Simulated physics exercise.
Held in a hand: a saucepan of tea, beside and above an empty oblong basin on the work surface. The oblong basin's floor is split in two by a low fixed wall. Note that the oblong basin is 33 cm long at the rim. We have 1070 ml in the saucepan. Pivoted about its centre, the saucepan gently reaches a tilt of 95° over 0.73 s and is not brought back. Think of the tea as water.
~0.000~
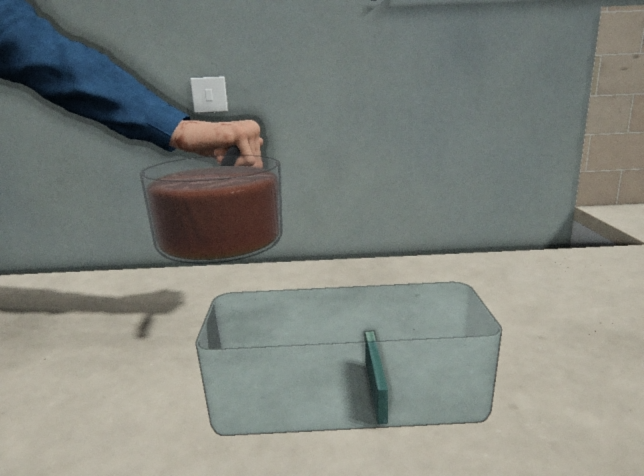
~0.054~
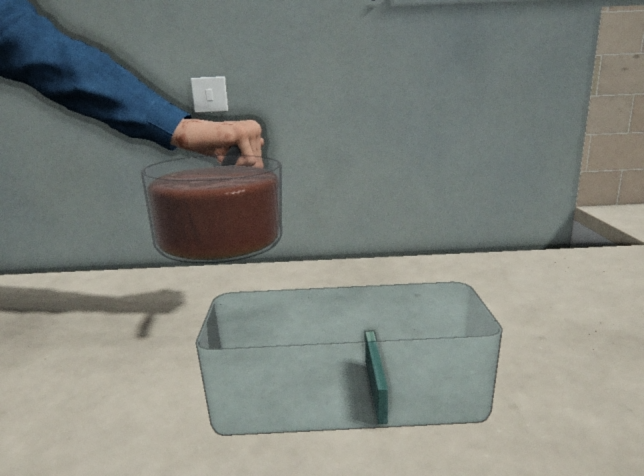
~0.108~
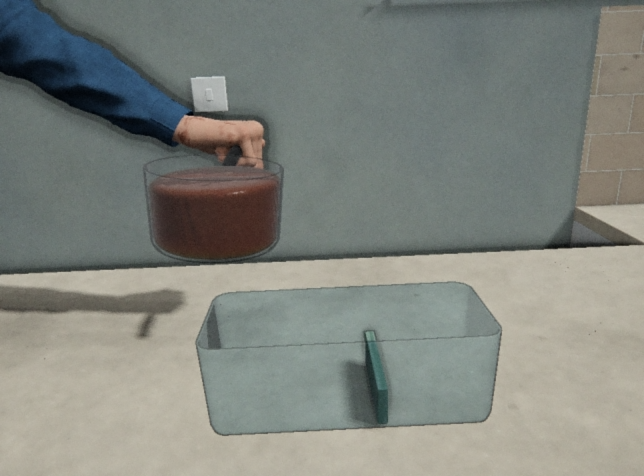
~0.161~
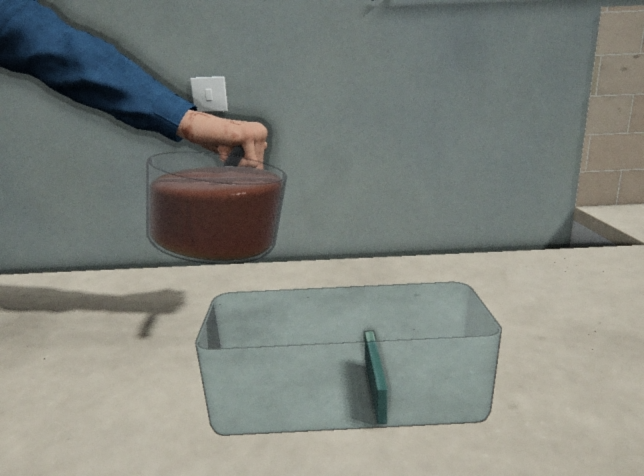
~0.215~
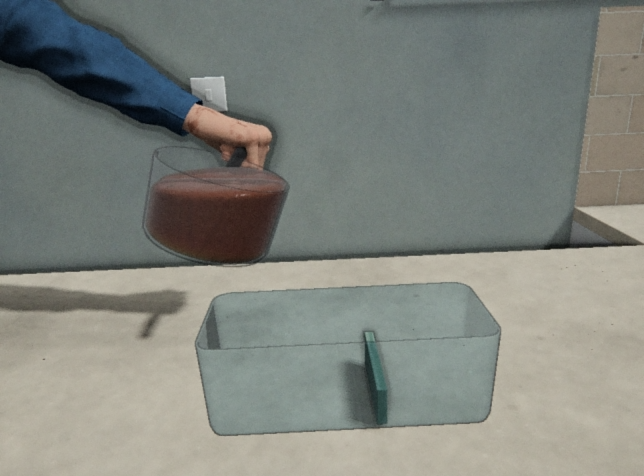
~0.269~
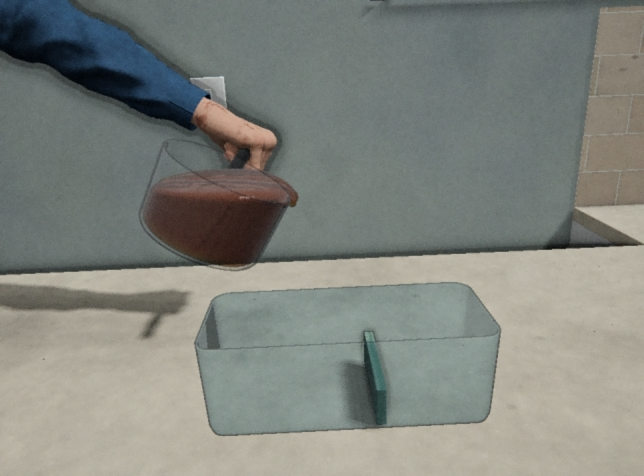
The footage shows a hand in a blue sleeve holding a clear pan of reddish-brown liquid above an empty oblong basin with a green divider; the hand gradually tilts the pan rightward until the liquid reaches its rim.
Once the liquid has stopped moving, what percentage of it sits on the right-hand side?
About 12 per cent.
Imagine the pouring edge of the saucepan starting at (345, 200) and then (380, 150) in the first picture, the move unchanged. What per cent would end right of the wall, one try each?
I'd expect close to 65 per cent and then close to 70 per cent.
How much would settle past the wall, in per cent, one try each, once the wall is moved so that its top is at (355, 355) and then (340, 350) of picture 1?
Respectively 35 and 55 %.
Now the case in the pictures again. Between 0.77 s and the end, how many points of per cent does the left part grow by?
About 14 percent, give or take.
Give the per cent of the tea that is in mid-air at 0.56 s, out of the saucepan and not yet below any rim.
It comes to roughly 36 per cent.
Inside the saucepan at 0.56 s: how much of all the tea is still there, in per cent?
Near 44 in a hundred.
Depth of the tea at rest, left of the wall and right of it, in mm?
On the left it stands about 36 mm, on the right about 8 mm.
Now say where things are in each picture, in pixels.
In the first picture, tilt 0°; pouring edge (279, 166); surface from (150, 181) to (278, 175); the oblong basin's rim runs from (206, 321) to (484, 307); the wall's top is at (375, 359).
In the second picture, tilt 1°; pouring edge (280, 167); surface from (151, 180) to (278, 176).
In the third picture, tilt 5°; pouring edge (282, 171); surface from (153, 179) to (281, 177).
In the fourth picture, tilt 11°; pouring edge (285, 178); surface from (154, 180) to (283, 178).
In the fifth picture, tilt 19°; pouring edge (288, 189); surface from (154, 182) to (288, 183); 1 per cent is over the edge.
In the sixth picture, tilt 28°; pouring edge (289, 200); surface from (152, 185) to (287, 191); 3 per cent is over the edge.
By 0.56 s the tilt is 82° and 44 per cent is still to pour, 18 is left of the wall and 2 right of it.
By 0.77 s the tilt is 95° and 13 per cent is still to pour, 70 is left of the wall and 9 right of it.
By 0.99 s the tilt is 95° and 4 per cent is still to pour, 78 is left of the wall and 10 right of it.
By 1.23 s the tilt is 95° and 1 per cent is still to pour, 82 is left of the wall and 11 right of it.
At rest 84 per cent lies left of the wall, 12 right of it and 5 outside.
